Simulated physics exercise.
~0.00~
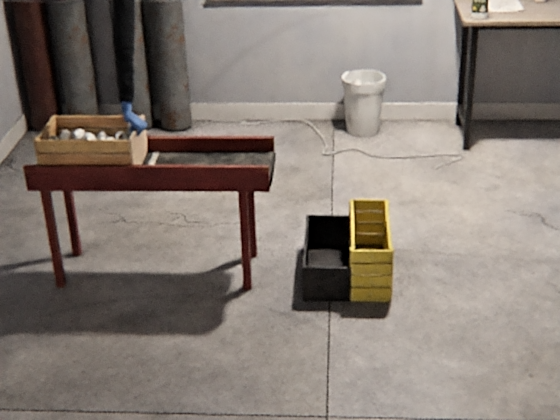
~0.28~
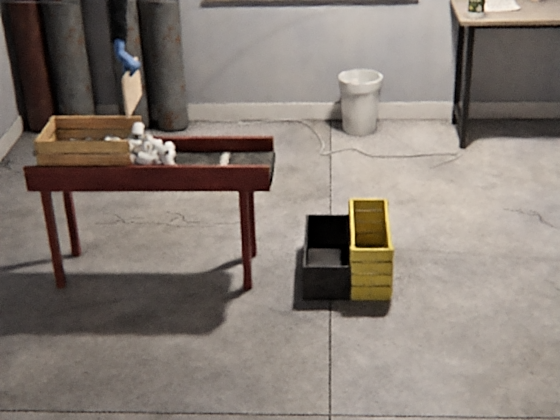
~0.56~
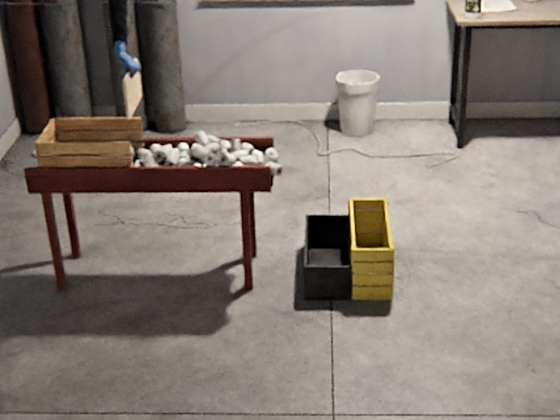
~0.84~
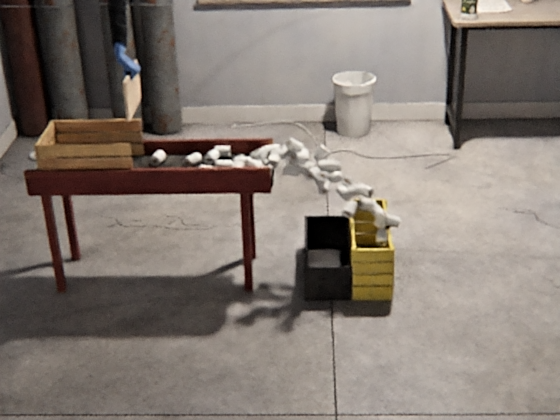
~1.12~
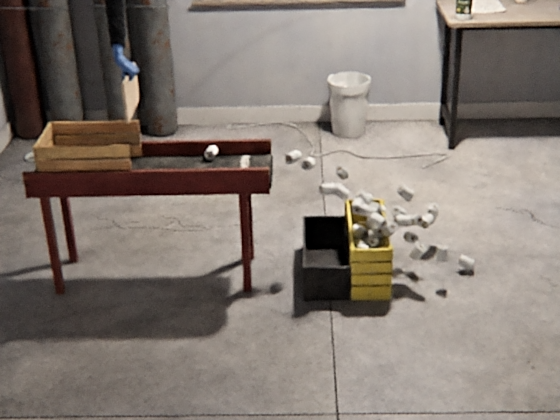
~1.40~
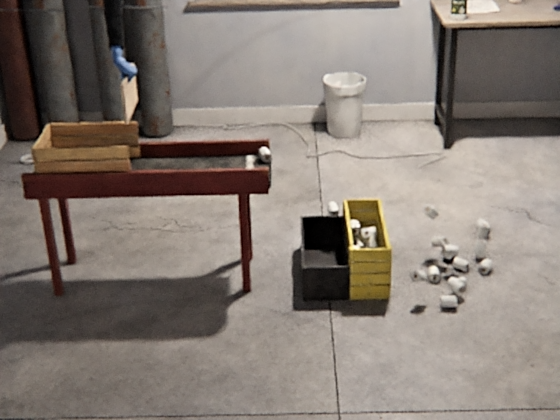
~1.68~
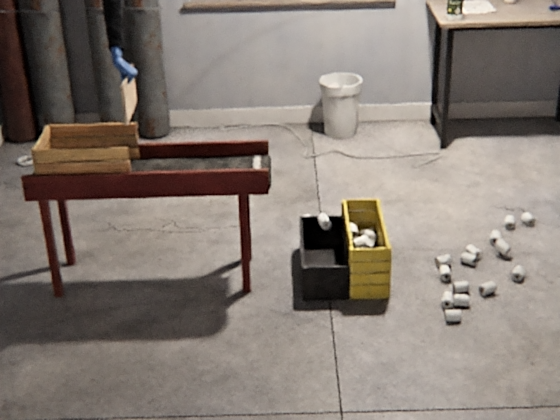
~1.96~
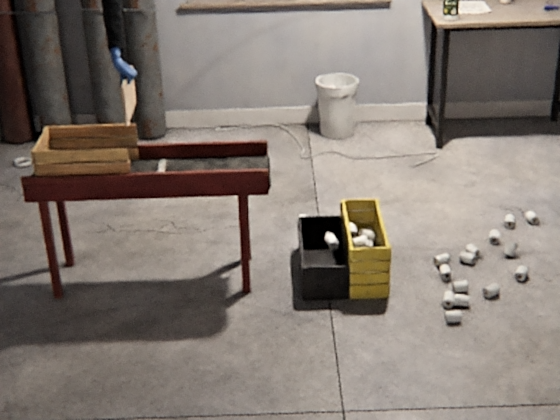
The clip opens on a wooden pen full of small white rolls at the left end of a red table-like conveyor, with a blue-gloved hand just behind it. The hand lifts a panel, and the rolls spill out to the right in a loose heap along the belt. They stream off the far end and arc down toward a black box and a yellow box on the floor. Many drop into the yellow box, while others fly past it and tumble across the concrete. The last few trail off, one falling into the black box. Finally, rolls rest in the yellow box and lie scattered to its right.
